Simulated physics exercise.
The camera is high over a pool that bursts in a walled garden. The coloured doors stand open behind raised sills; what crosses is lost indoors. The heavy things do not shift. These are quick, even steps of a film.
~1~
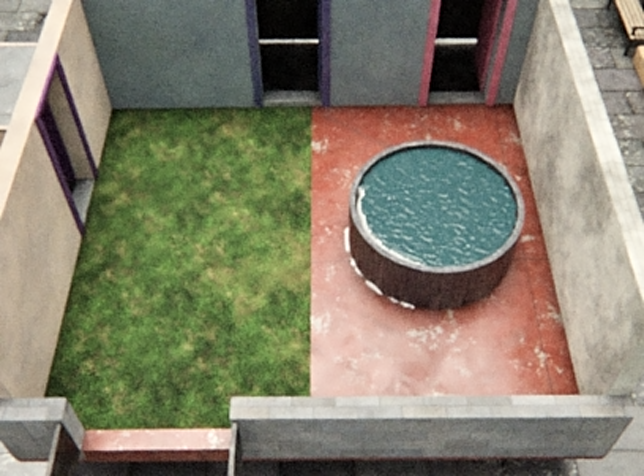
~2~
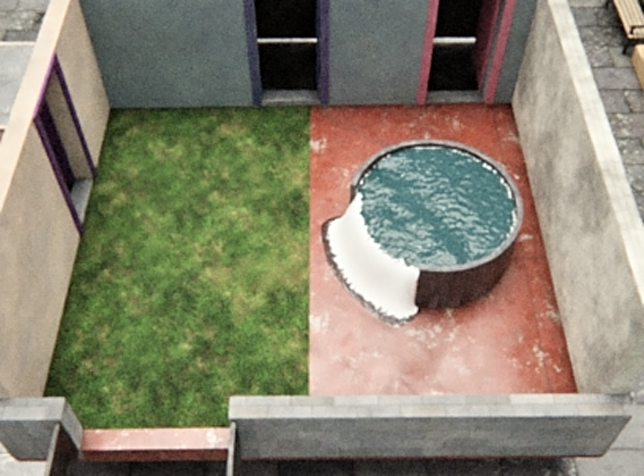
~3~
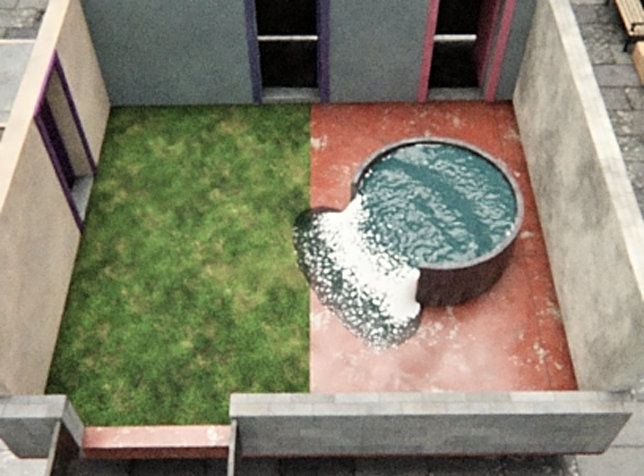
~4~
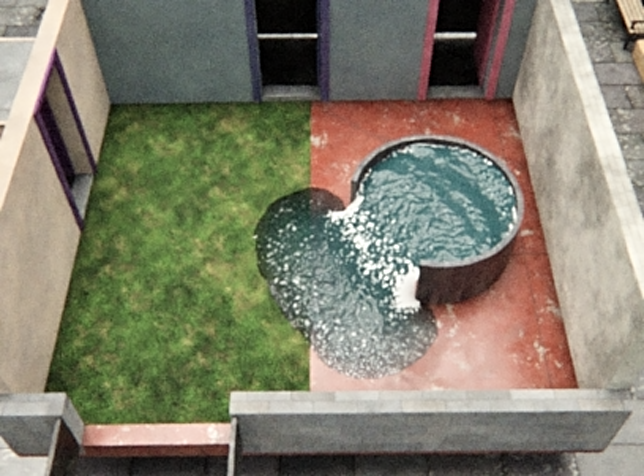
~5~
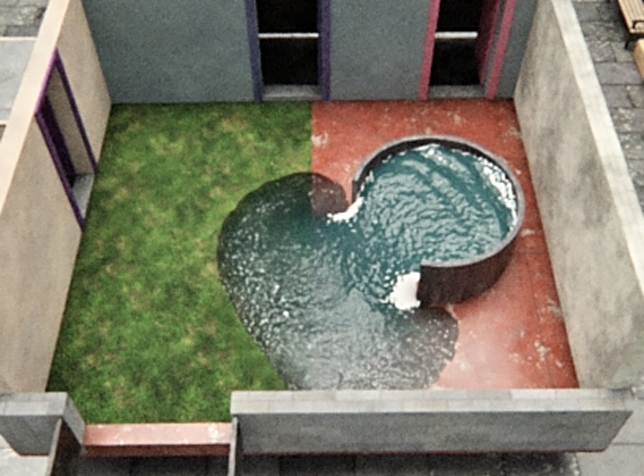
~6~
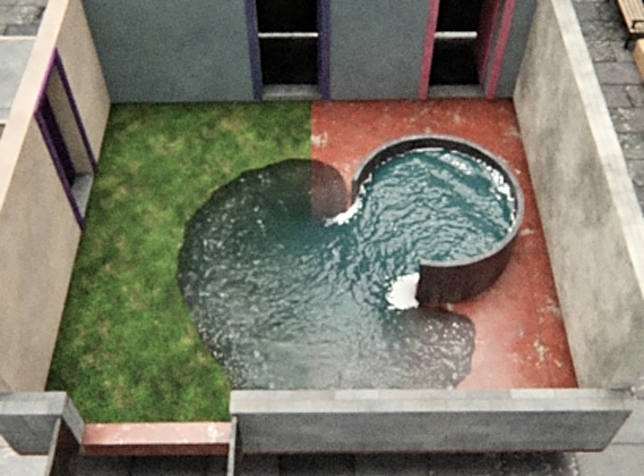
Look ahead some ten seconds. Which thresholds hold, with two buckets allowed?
In the end: The purple door lets in a lot; the blue door admits no more than that; the pink door admits no more than that.
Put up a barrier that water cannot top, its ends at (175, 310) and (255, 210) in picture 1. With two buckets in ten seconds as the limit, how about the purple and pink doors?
My reading: Purple door keeps below it; pink door takes less.
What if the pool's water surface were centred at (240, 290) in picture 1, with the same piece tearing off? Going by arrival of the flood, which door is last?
Last comes the one in pink.
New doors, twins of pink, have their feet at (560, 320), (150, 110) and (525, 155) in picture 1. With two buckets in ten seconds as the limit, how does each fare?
In that order: Is under, takes more, holds.
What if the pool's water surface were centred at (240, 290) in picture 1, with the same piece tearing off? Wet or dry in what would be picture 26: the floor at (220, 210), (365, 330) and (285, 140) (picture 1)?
One after the other: Wet, dry, free of water.
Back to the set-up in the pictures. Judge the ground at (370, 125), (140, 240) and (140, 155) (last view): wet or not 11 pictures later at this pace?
In turn: Free of water, covered, dry.
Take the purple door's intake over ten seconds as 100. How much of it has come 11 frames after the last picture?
Roughly 0 per cent.
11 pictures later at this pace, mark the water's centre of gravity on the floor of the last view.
Roughly at (291, 289).
A moment on, water covers 40 % of the floor; the purple door not reached, the blue door not reached, the pink door not reached.
Next, water covers 55 % of the floor; the purple door not reached, the blue door not reached, the pink door not reached.
Then, water covers 70 % of the floor; the purple door under two buckets in, the blue door not reached, the pink door not reached.
Later, water covers 80 % of the floor; the purple door over two buckets in, the blue door not reached, the pink door not reached.
In the end, water covers 95 % of the floor; the purple door over two buckets in, the blue door wet at the sill, nothing in, the pink door wet at the sill, nothing in.
